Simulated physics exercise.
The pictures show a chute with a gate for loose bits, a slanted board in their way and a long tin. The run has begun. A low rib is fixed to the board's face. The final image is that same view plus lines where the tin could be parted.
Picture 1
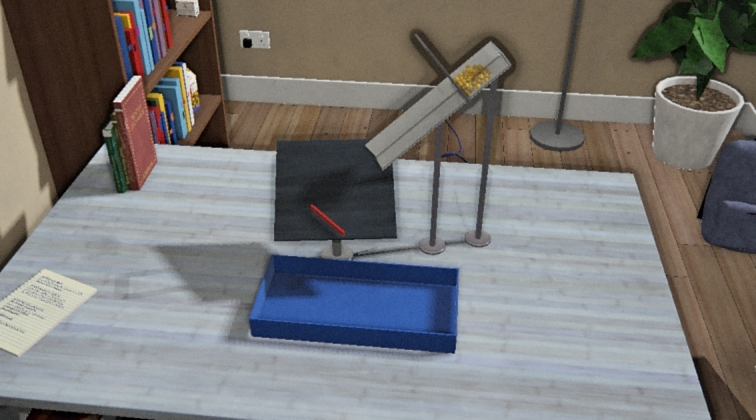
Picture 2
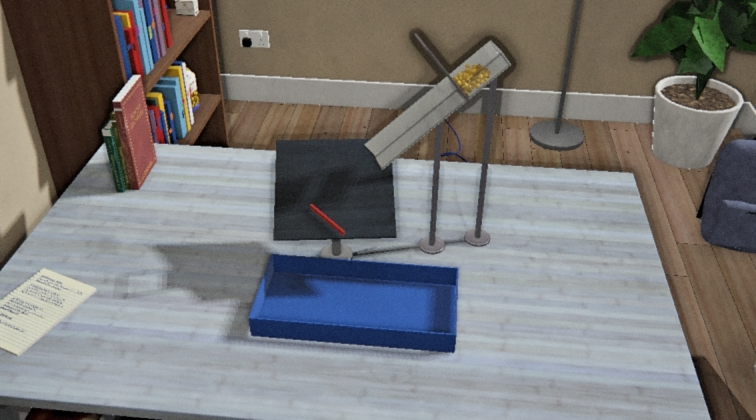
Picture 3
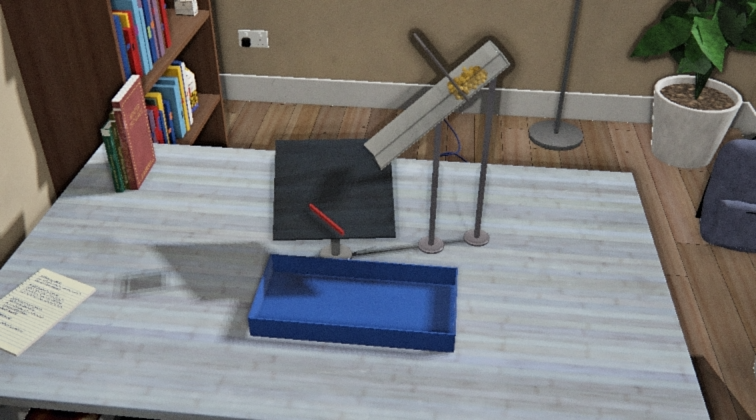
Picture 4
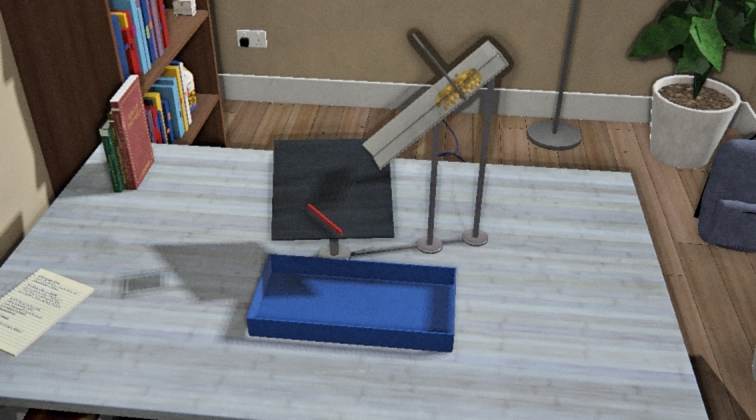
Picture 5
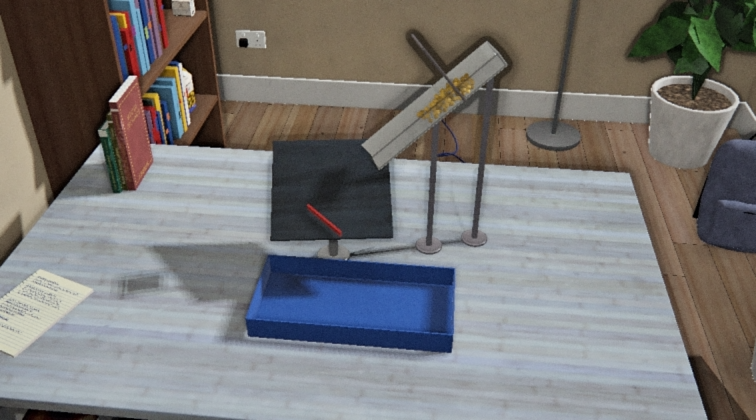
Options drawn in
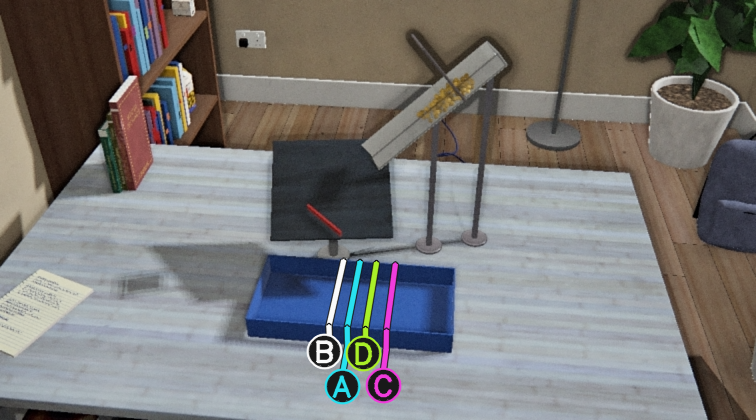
A pale wooden table fills a room seen from above and in front, with a bookshelf at the left and a potted plant at the right. A grey chute slopes down leftward on dark posts above a black slanted board, a small red bar and a long, empty blue tin. Small golden bits slide slowly a short way down the chute as the view drifts very slightly.
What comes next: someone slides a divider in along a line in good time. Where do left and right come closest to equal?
Line A.
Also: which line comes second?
Here it is line B.
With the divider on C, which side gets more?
More lands on the left.
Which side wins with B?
More lands on the right.
On the marked copy, line A crosses the front rim at (347, 326); line B crosses the front rim at (329, 325); line C crosses the front rim at (386, 329); line D crosses the front rim at (365, 328).
For line A, of what is caught, about half on the left of the divider, about half on the right.
For line B, of what is caught, about a quarter on the left of the divider, most on the right.
For line C, of what is caught, all on the left of the divider, none on the right.
For line D, of what is caught, nearly all on the left of the divider, a small part on the right.
